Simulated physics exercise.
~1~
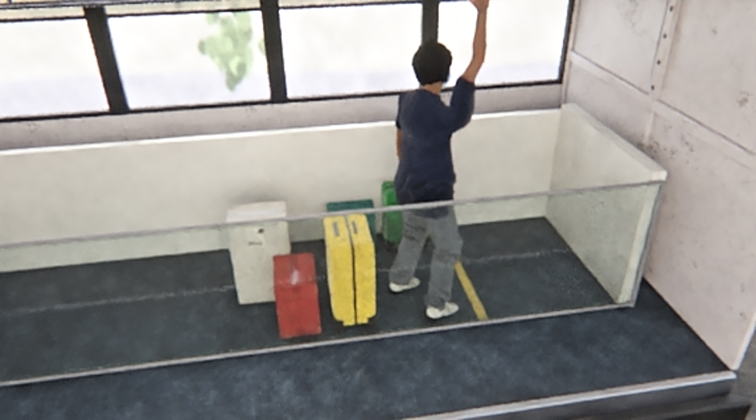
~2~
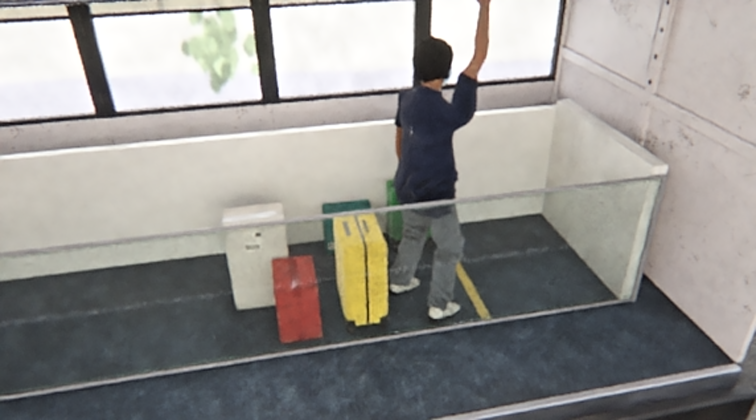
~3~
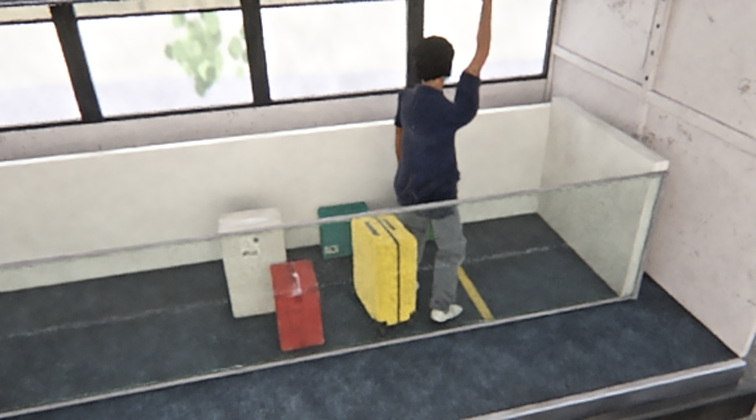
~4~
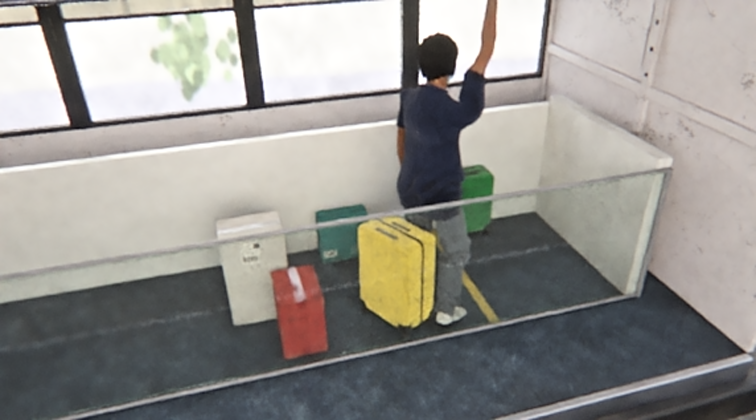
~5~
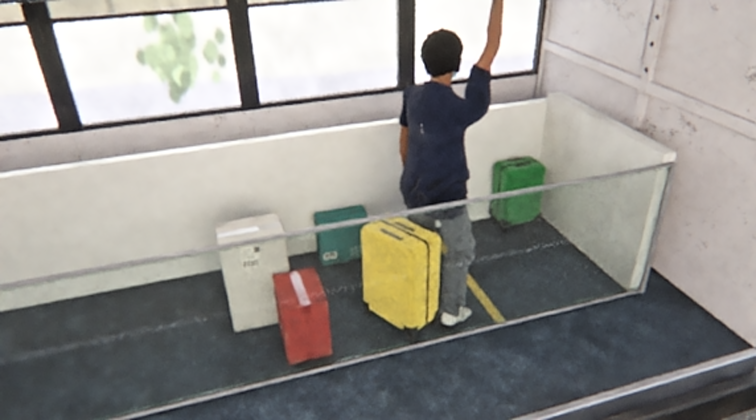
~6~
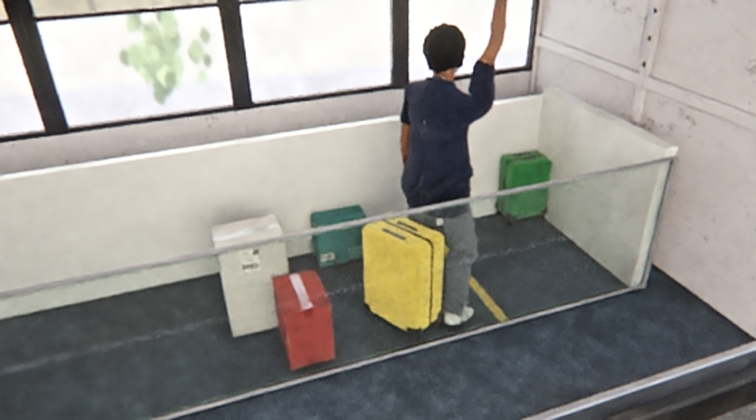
In a tram bay, a traveller stands with one arm raised as a yellow wheeled case rolls a little to the right and stops short of the yellow line, while a green one rolls farther right behind the traveller, ending upright past the line; the white, red and teal luggage stays put.
